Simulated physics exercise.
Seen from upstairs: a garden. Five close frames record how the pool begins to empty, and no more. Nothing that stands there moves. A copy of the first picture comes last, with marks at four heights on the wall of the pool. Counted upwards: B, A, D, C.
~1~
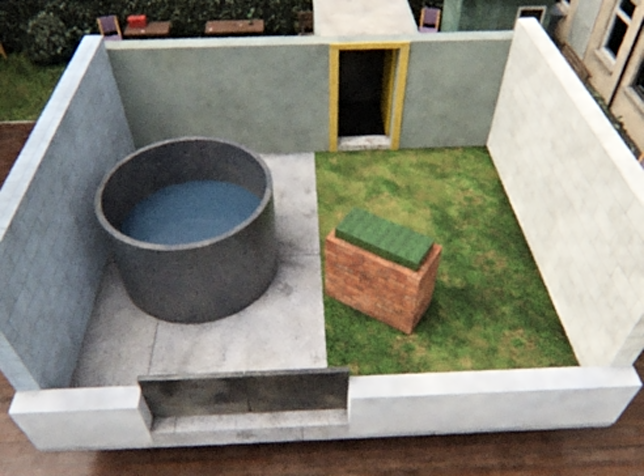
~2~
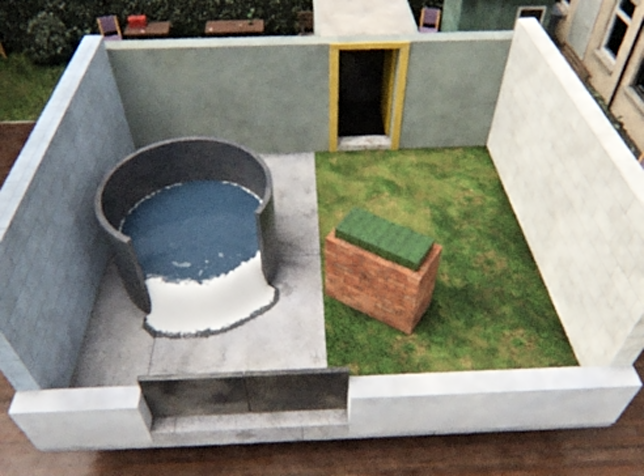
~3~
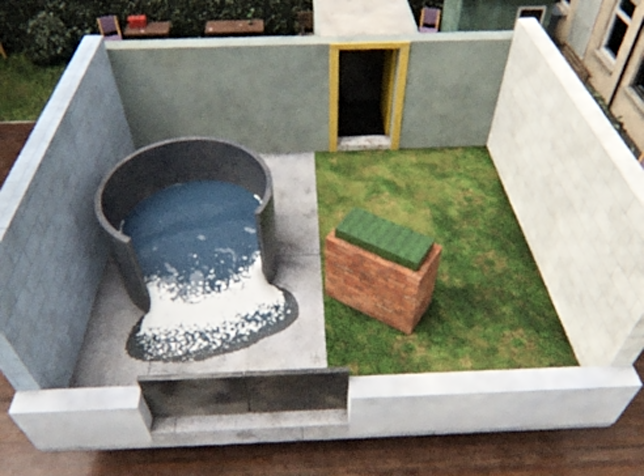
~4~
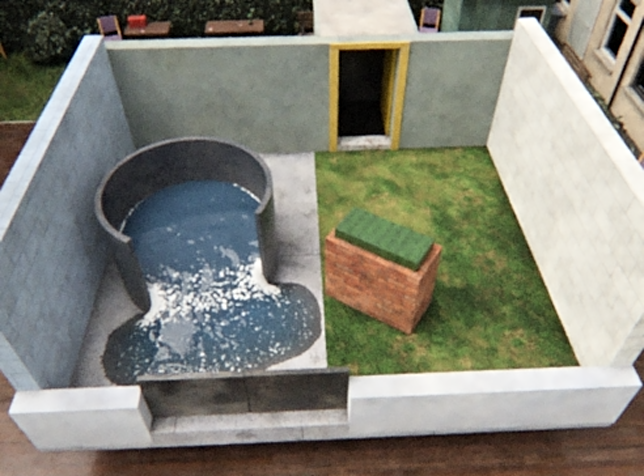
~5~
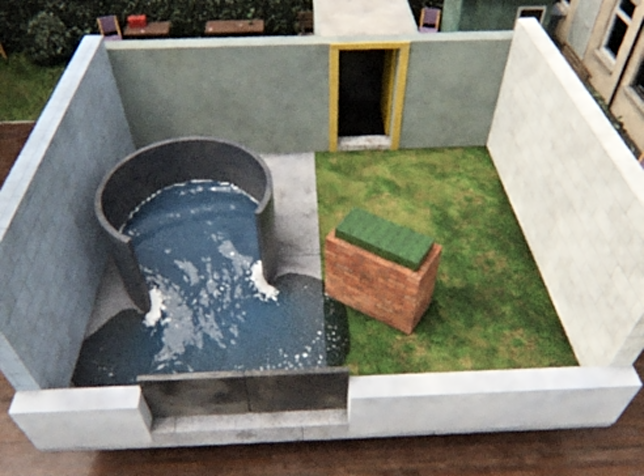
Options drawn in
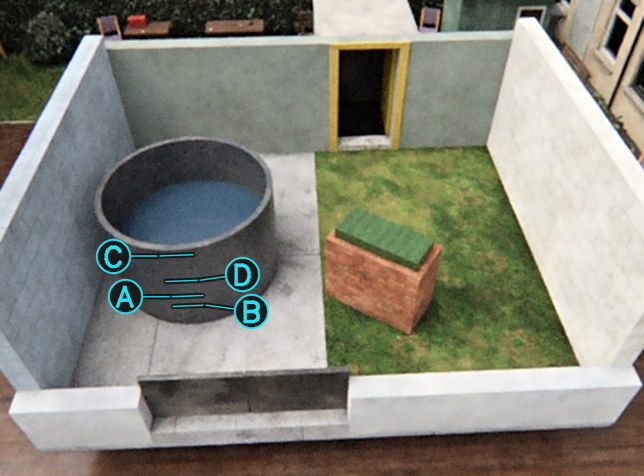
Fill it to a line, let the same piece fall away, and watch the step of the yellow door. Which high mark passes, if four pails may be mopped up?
Use level D.
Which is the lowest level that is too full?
That would be C.
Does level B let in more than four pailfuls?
No, not at all.
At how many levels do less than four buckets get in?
Three of them.
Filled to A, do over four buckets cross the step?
No, that is safe.
On the marked copy, A at (186, 296); B at (189, 305); C at (175, 255); D at (182, 280); from the bottom up B, A, D, C.
If A is chosen, nothing gets over.
If B is chosen, nothing gets over.
If C is chosen, about 11 bucketfuls get in.
If D is chosen, a bucket or two gets in.
